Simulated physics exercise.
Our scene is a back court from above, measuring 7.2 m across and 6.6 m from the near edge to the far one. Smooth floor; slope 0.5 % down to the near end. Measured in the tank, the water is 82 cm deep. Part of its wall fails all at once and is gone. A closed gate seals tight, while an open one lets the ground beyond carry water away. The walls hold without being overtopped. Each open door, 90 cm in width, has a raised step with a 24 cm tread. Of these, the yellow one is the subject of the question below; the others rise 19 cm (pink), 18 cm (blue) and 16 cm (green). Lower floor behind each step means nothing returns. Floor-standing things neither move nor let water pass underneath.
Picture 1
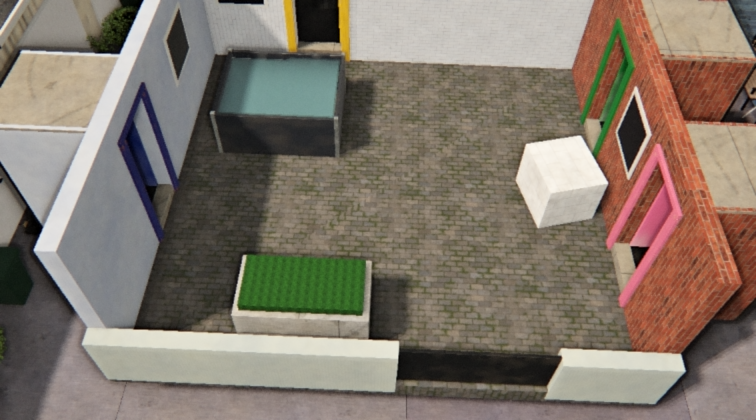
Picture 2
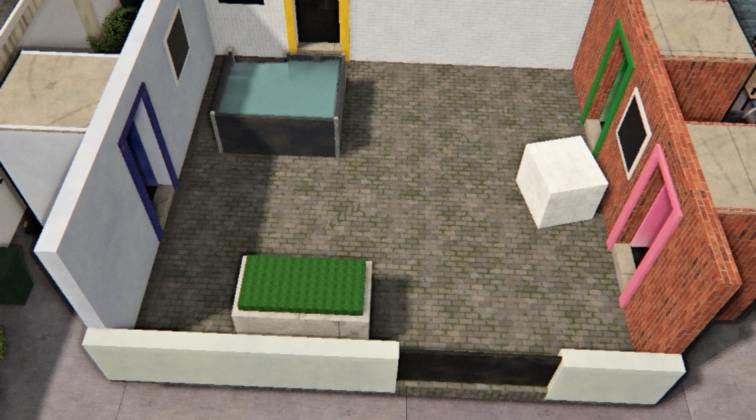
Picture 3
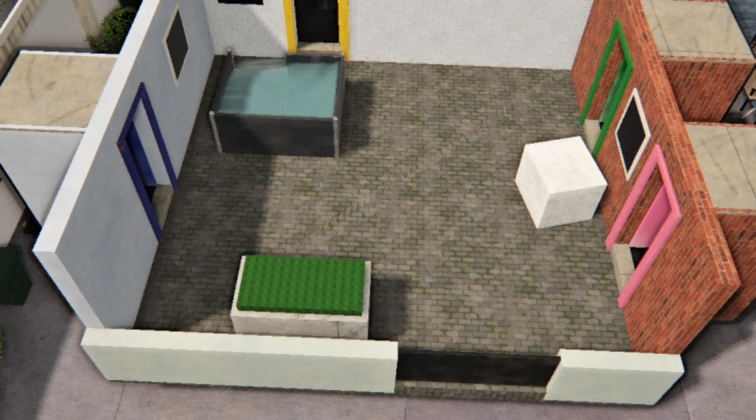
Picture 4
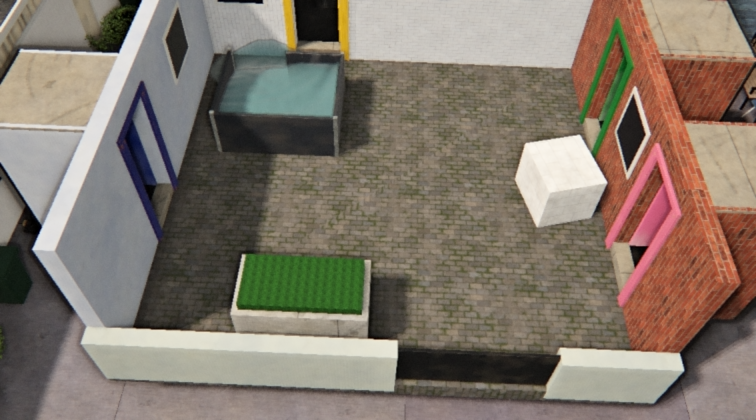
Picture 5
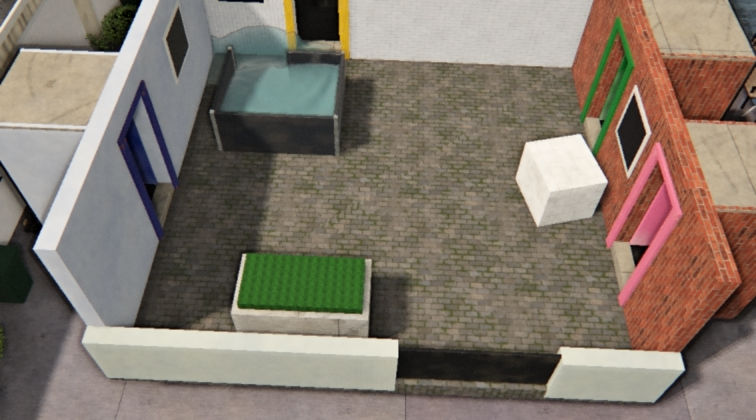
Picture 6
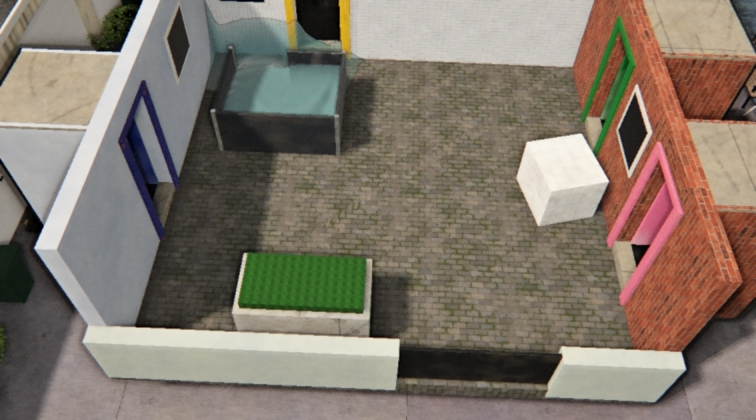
Dark-sided tank in a walled paved courtyard releasing water from its far side, the pale sheet spreading toward the yellow-framed door.
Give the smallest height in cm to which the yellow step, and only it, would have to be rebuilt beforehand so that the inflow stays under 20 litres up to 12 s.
Roughly 25 cm.
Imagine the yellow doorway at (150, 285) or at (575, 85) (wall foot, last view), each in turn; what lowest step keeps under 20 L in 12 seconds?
Roughly 9.5 and 15 cm.
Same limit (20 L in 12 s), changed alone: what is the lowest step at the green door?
Green: Roughly 11.5 cm.
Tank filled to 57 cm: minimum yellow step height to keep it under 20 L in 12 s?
Minimum height: Approx. 15 cm.
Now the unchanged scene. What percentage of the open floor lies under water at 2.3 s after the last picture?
About 50 per cent.
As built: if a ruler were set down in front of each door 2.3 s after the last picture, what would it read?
Pink door 0 cm, yellow door 21 cm, blue door 12 cm, green door 15 cm.
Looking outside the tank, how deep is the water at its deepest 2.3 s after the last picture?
Max depth: About 35 cm.
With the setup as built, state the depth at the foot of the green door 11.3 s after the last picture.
Depth: Near 7.0 cm.
Then, 0.7 s after the last picture water covers 15 % of the floor, deepest (68 cm) near (225, 56); 25 cm at the yellow door, 12 litres in over its 22 cm step.
Then, 2.3 s after the last picture water covers 50 % of the floor, deepest (35 cm) near (127, 354); 21 cm at the yellow door, 26 litres in over its 22 cm step.
Then, 11.3 s after the last picture water covers 100 % of the floor, deepest (12 cm) near (410, 289); 5 cm at the yellow door, 29 litres in over its 22 cm step.
At the yellow door as built, the water peaked near 52 cm, by the last picture.
Run again over the same 12 s with other heights there, 27 litres in over 23 cm, 6 litres over 31.5 cm. The limit of 20 litres is kept from about 25 cm up.
